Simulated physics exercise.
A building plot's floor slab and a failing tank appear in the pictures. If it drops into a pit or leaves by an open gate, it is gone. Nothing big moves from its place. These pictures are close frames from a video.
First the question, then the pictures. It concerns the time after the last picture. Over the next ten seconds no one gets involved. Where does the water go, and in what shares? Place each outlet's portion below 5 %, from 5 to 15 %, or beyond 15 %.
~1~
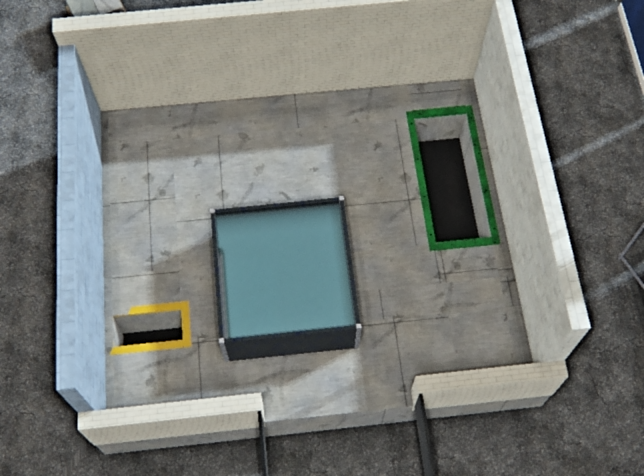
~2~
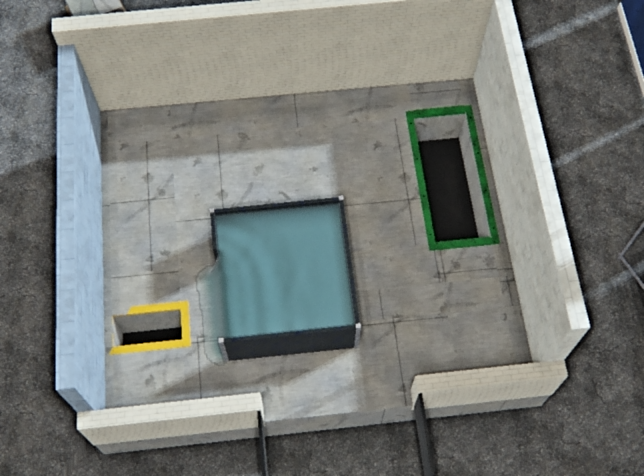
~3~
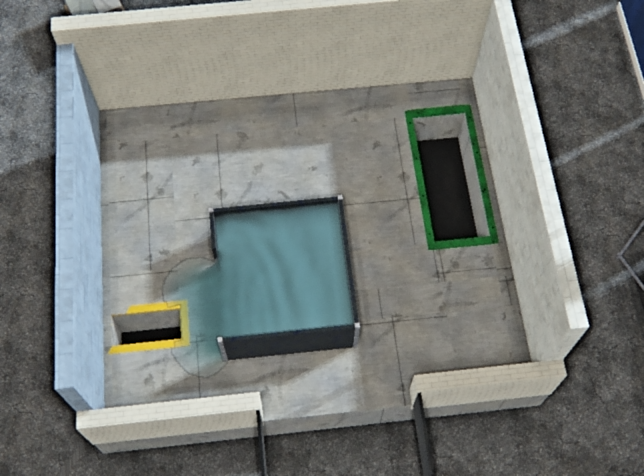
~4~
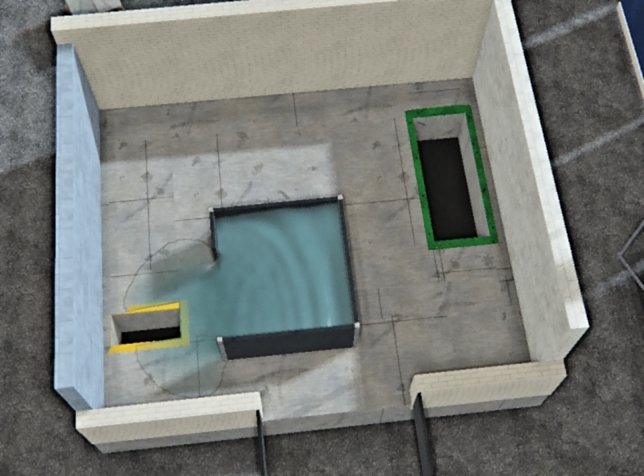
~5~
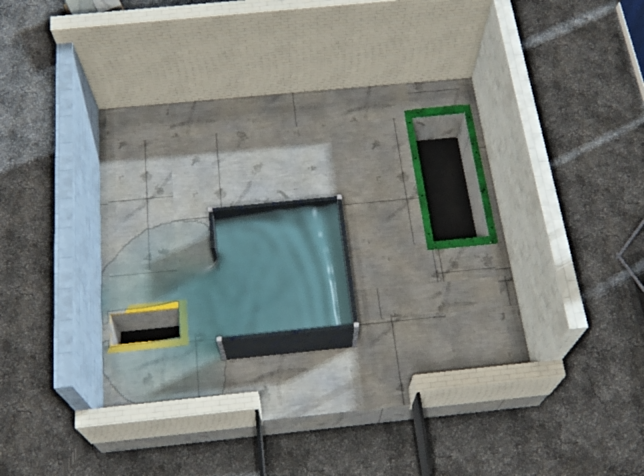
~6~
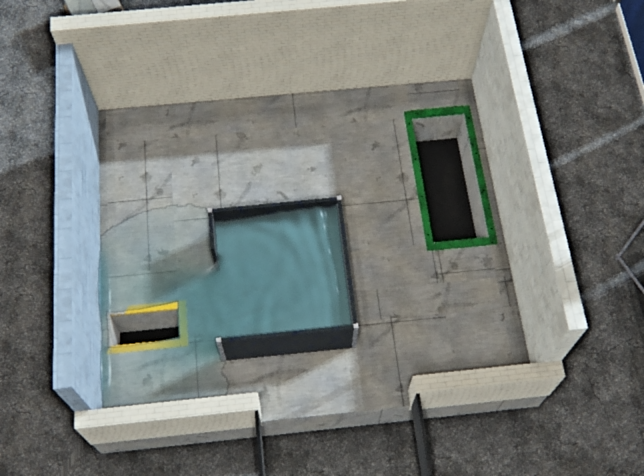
Once it settles, the gate collects below 5 %, the green pit collects below 5 %, the yellow pit collects beyond 15 %.
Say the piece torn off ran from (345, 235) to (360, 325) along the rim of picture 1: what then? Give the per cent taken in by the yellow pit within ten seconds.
Yellow takes 2 in a hundred.
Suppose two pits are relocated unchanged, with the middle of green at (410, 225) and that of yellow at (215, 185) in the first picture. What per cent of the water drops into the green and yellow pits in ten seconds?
Green share 12%, yellow share 15%.
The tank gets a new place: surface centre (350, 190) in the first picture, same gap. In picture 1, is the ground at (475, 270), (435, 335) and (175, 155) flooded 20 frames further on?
Going through the three spots, I'd say high and dry, high and dry, swamped.
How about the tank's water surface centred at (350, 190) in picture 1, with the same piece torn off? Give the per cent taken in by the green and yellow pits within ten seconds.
Green 10 %, yellow 45 %.
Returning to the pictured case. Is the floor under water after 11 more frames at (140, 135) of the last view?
Submerged.
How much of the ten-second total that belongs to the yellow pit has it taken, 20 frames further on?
About 70 %.
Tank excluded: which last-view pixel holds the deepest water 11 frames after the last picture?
Somewhere close to (141, 417).
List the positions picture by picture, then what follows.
The water tank at (284, 270) is whole and still, in the first picture.
The front is at (223, 362), out from the gap at (223, 306), in the second picture.
Water pours out at (223, 307) and has run to (180, 269), in the third picture.
Water pours out at (223, 308) and has run to (131, 295), in the fourth picture.
Water pours out at (222, 308) and has run to (102, 283), in the fifth picture.
The front is at a hidden place, out from the gap at (222, 308), in the sixth picture.
A moment on, water covers 20 % of the floor; the gate 0 %, the green pit 0 %, the yellow pit 17 %.
Next, water covers 25 % of the floor; the gate 0 %, the green pit 0 %, the yellow pit 30 %.
Then, water covers 40 % of the floor; the gate 0 %, the green pit 0 %, the yellow pit 45 %.
Later, water covers 75 % of the floor; the gate 1 %, the green pit 0 %, the yellow pit 58 %.
In the end, water covers 90 % of the floor; the gate 2 %, the green pit 1 %, the yellow pit 66 %.
